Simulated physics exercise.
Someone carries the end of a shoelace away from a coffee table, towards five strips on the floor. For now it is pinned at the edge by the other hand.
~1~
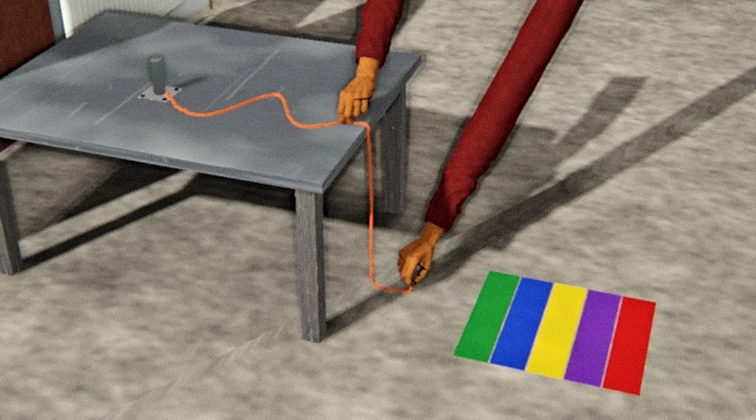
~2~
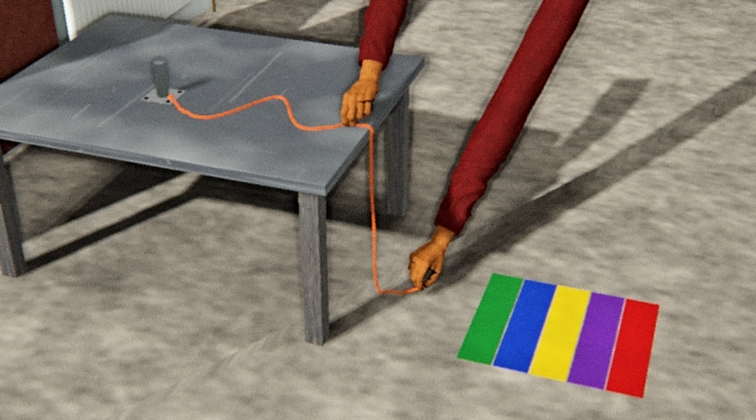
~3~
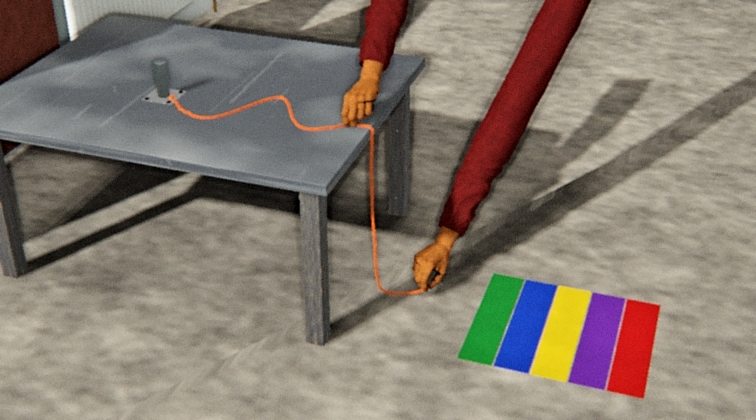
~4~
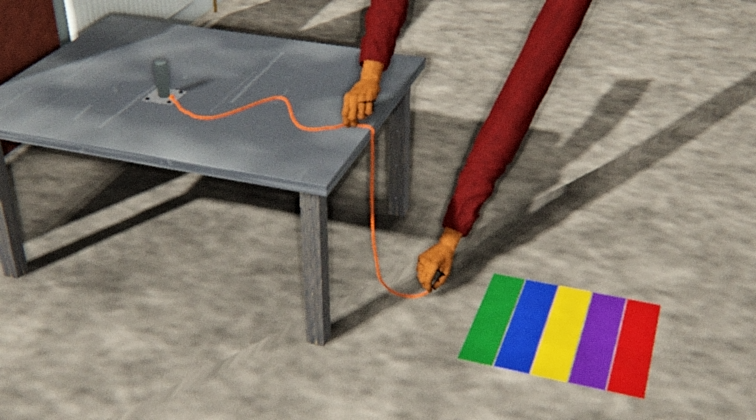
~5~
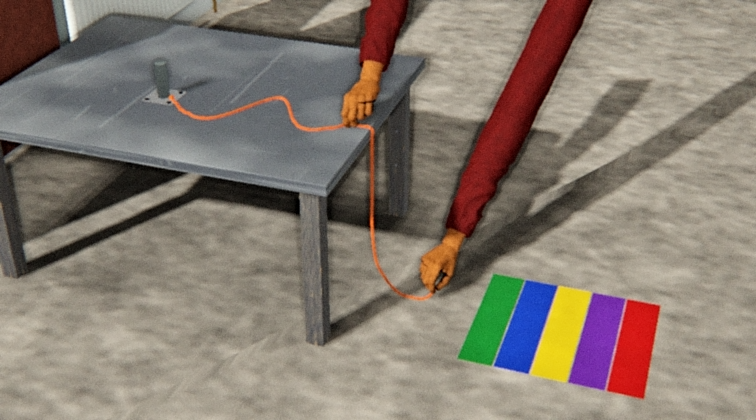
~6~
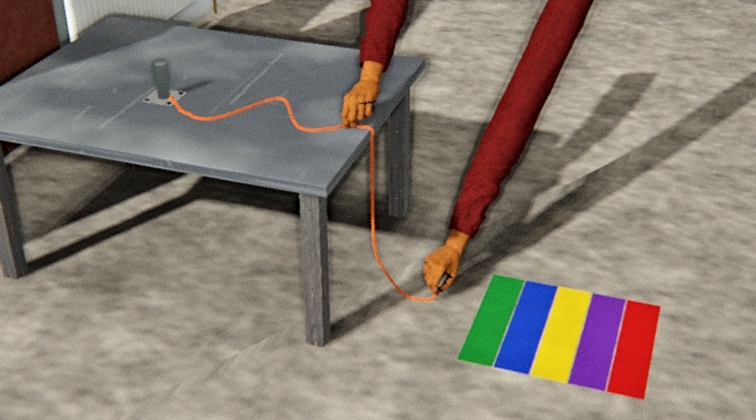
A hand in a red sleeve drew the end of an orange cord slightly rightward near the floor, beside five coloured strips, while the other hand pinned it at the gray table's edge.
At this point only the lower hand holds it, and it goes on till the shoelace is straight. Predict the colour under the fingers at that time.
The red one.
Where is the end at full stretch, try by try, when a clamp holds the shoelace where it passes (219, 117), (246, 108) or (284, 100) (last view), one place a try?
Taking them in turn, I'd expect around (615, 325), (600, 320) and finally (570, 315).
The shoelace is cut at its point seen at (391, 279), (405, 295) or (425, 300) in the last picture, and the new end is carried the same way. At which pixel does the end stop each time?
Close to (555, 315) first, close to (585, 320) next, and close to (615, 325) last.
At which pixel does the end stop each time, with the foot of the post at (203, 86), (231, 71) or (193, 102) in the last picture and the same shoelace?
Pixels, try by try: About (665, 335), (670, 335), (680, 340).
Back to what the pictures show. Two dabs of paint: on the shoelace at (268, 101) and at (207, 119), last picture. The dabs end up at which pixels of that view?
At (300, 117), then (234, 107).
Soon after, end near (581, 319); over yellow.
After that, end near (617, 326); over purple.
At the stop, end near (637, 330); over red. The end stops over the red strip.
